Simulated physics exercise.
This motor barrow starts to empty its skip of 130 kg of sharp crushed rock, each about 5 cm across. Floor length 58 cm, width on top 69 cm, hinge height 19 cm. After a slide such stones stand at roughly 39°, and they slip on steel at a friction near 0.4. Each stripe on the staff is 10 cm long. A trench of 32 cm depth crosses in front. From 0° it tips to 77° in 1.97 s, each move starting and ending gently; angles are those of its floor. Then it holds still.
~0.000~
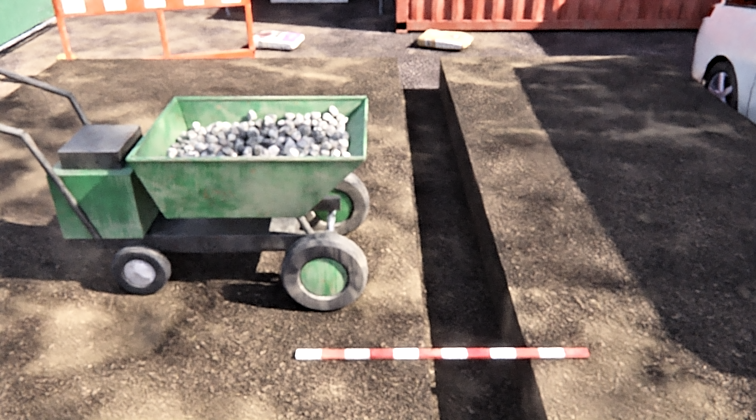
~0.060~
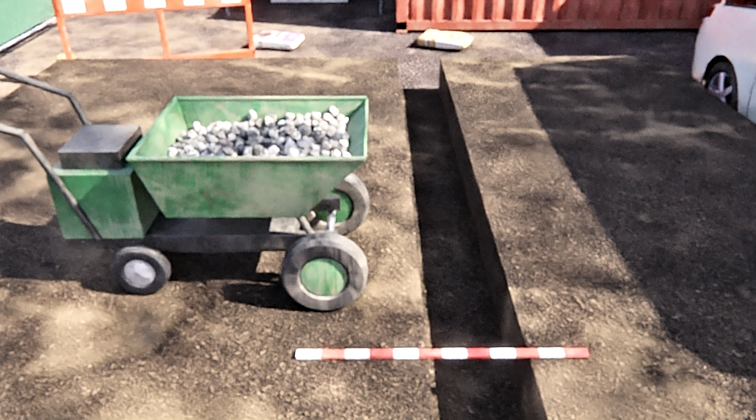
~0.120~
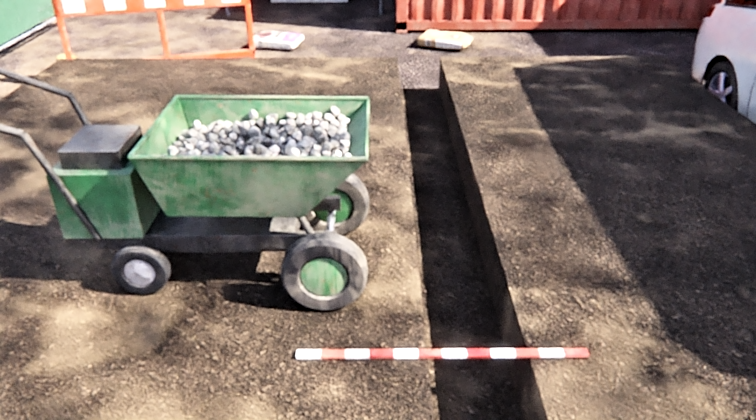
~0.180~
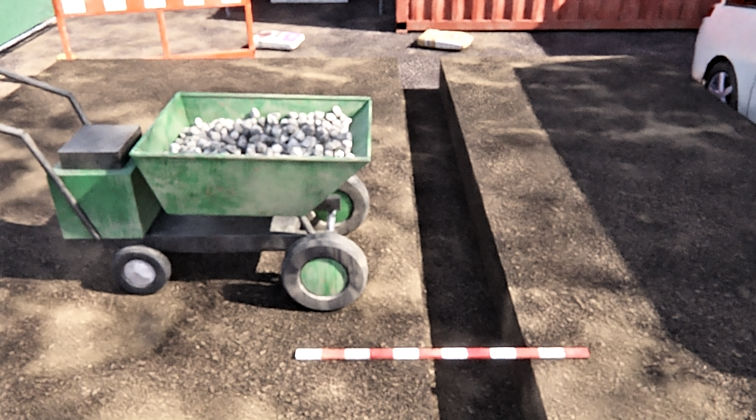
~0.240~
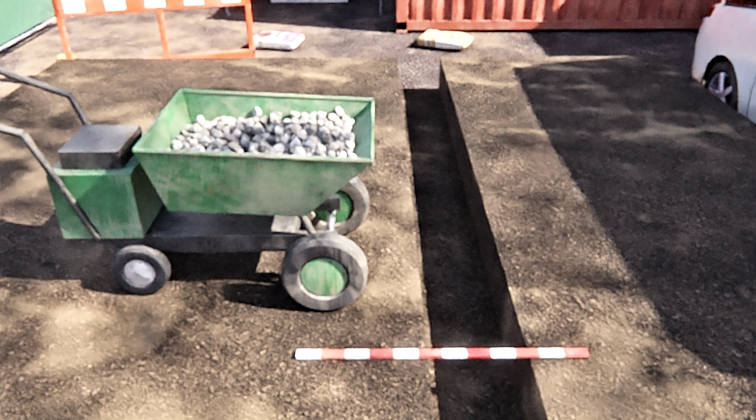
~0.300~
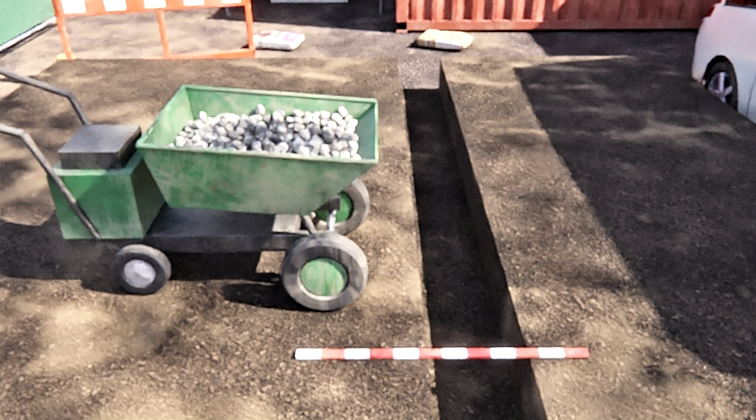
The video shows a green motor barrow loaded with grey stones standing left of a narrow trench, a red-and-white striped staff lying in front; its skip is level at first, then slowly tilts slightly toward the right.
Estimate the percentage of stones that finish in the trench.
Close to 89 in a hundred.
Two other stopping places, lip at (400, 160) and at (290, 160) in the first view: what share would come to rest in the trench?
First some 55, then 85 per cent.
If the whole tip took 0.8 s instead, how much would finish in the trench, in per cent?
In that case some 75 per cent.
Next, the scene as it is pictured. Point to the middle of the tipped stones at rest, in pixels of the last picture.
Around (473, 303).
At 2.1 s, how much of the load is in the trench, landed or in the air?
About 55 per cent by then.
After 1.5 s the floor is at 65°; 100 % in the skip; the foremost stones are at (462, 231).
After 2.1 s the floor is at 77°; 36 % in the skip, 56 % in the trench, 8 % past the trench; the foremost stones are at (546, 255).
After 2.4 s the floor is at 77°; 9 % in the skip, 81 % in the trench, 11 % past the trench; the foremost stones are at (587, 264).
After 4.4 s the floor is at 77°; 0 % in the skip, 89 % in the trench, 11 % past the trench; the foremost stones are at (591, 263).
